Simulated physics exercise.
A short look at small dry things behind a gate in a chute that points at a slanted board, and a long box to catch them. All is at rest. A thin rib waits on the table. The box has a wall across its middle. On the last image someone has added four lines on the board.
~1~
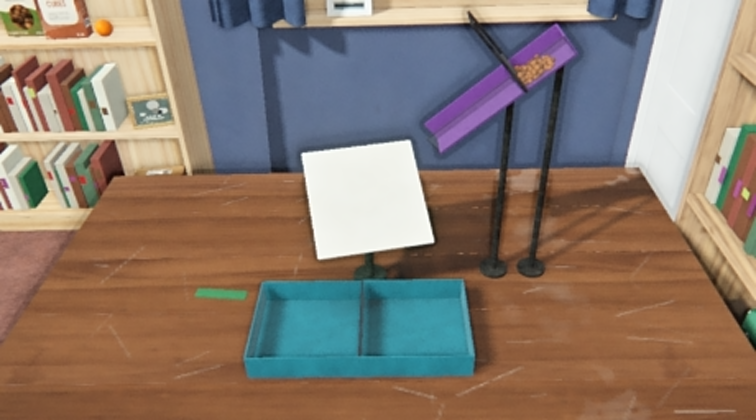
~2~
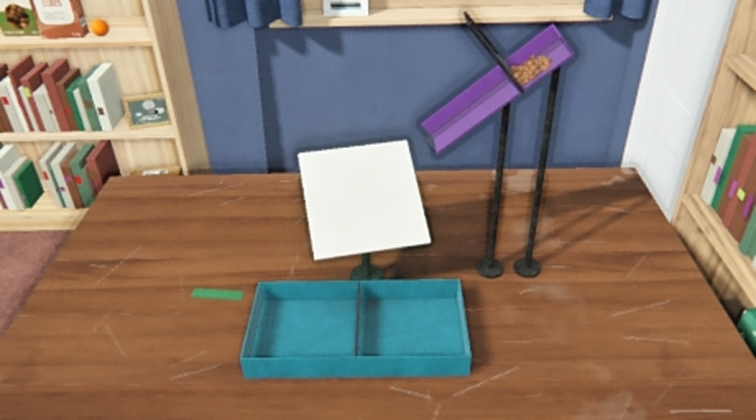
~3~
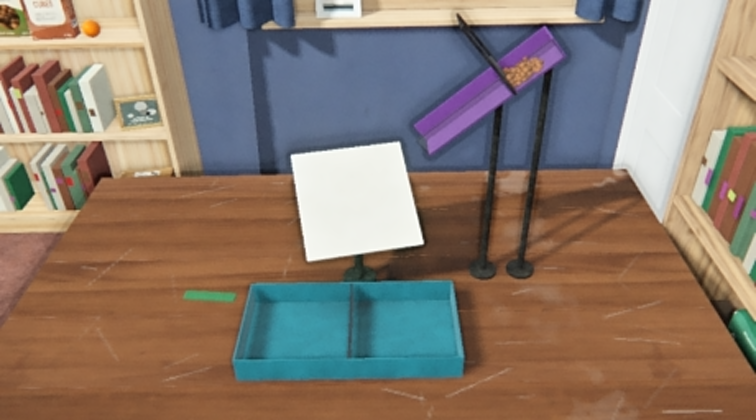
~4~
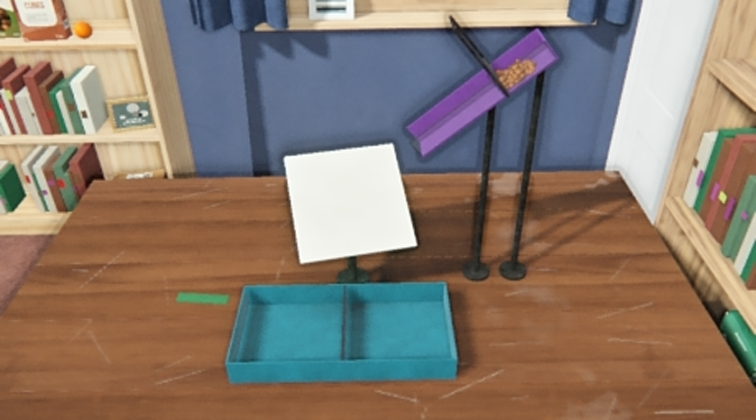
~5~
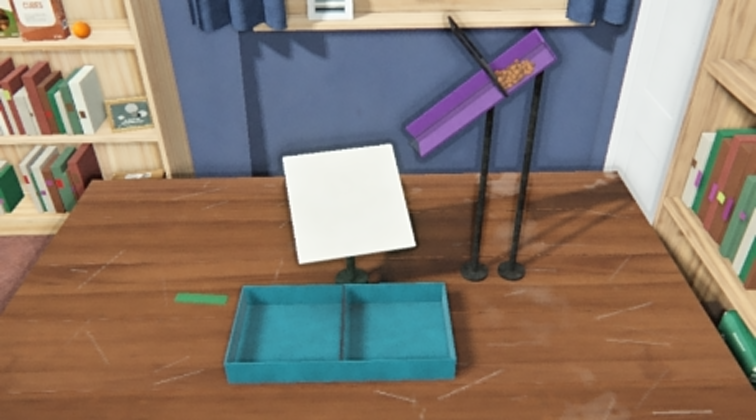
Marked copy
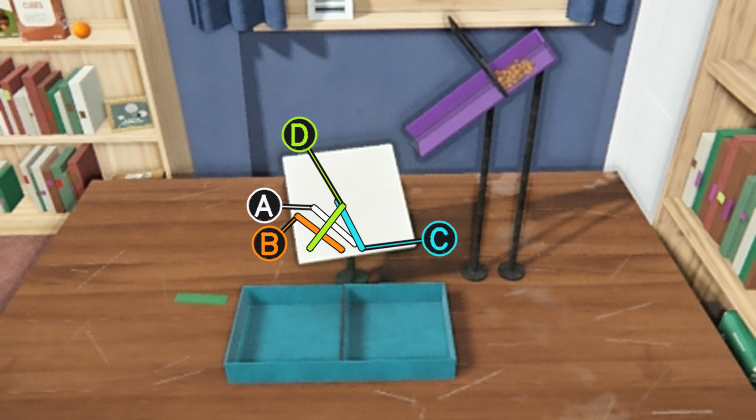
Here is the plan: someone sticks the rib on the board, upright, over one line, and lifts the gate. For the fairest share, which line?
Best: D.
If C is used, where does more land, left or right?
More lands on the right.
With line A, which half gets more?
Right.
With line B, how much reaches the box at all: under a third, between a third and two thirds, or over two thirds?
Line B gives over two thirds.
On the marked copy, line A from (313, 207) to (355, 243); line B from (297, 216) to (341, 249); line C from (337, 201) to (362, 248); line D from (342, 206) to (309, 248).
For line A, of what is caught, a stray few in the left half, nearly all in the right.
For line B, of what is caught, a stray few in the left half, nearly all in the right.
For line C, of what is caught, none in the left half, all in the right.
For line D, of what is caught, about two thirds in the left half, about a third in the right.
